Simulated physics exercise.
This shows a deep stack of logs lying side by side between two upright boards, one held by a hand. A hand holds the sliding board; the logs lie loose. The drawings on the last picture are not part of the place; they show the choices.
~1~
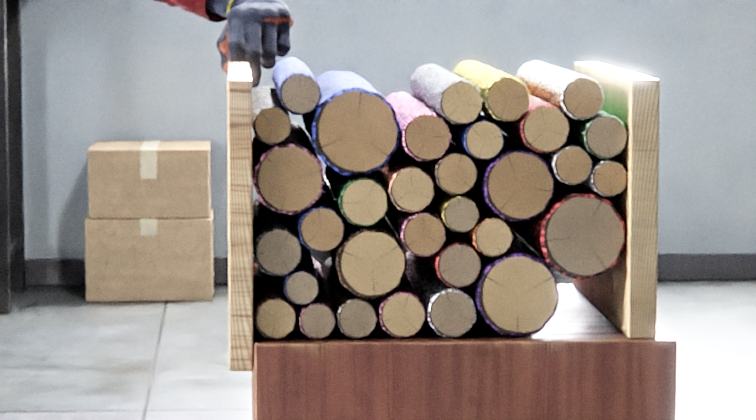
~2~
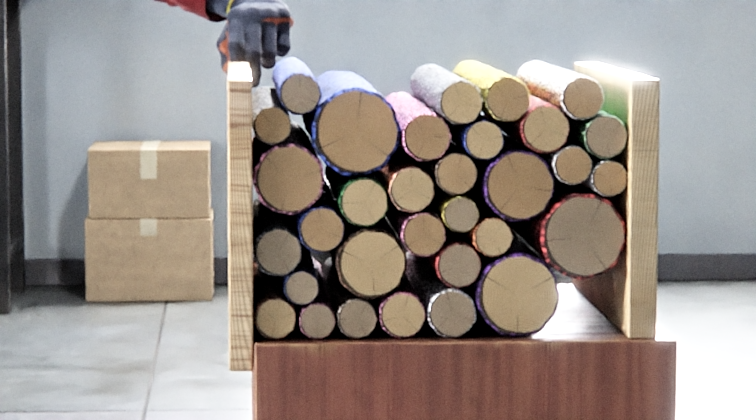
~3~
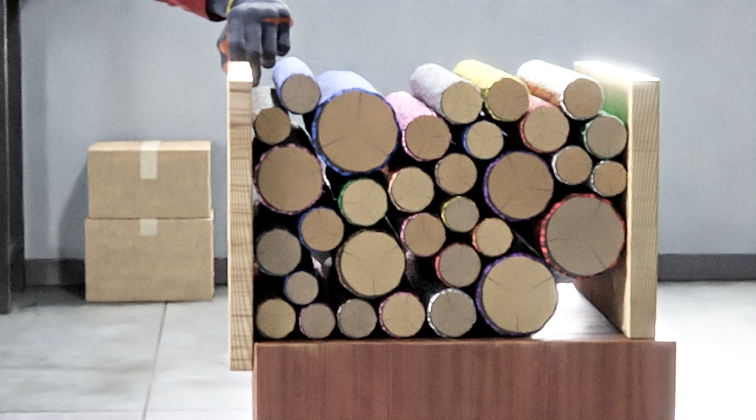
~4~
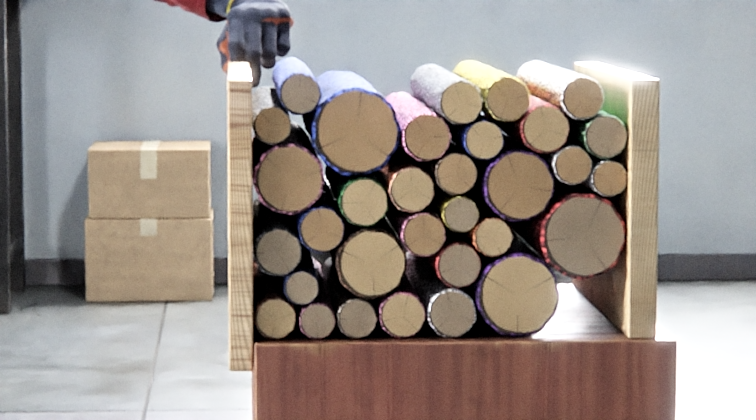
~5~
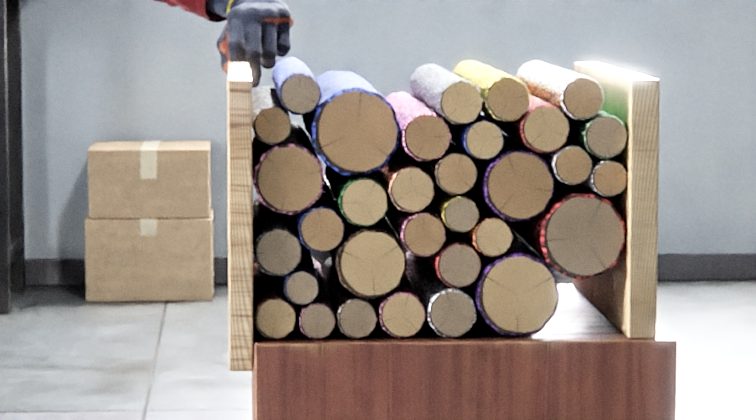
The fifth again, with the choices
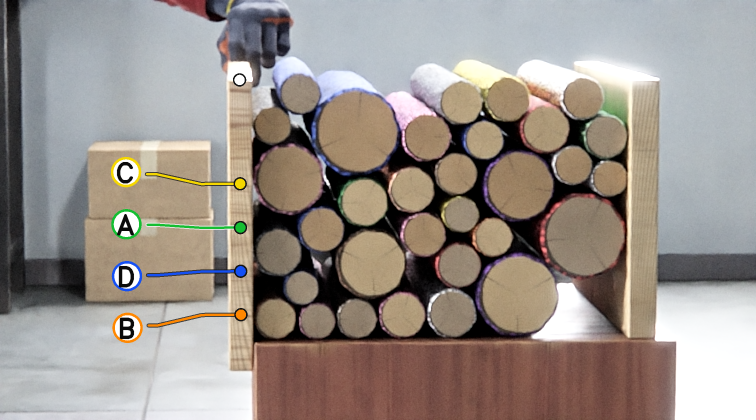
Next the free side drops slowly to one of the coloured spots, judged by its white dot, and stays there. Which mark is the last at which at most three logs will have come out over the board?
The lowest mark that will do is A.
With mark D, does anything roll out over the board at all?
At D: Yes.
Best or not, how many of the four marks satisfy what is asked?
The number is two.
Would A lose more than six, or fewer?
It loses fewer than six.
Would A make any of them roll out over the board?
Yes, at A.
On the copy, A at (240, 228); B at (241, 315); C at (240, 183); D at (240, 272); the white dot at (239, 80).
On A. First, top of the board (252, 149).
Then, top of the board (253, 226).
Finally, top of the board (253, 227), two out over the board.
By contrast, B more than three out over the board; C one out over the board; D more than three out over the board.
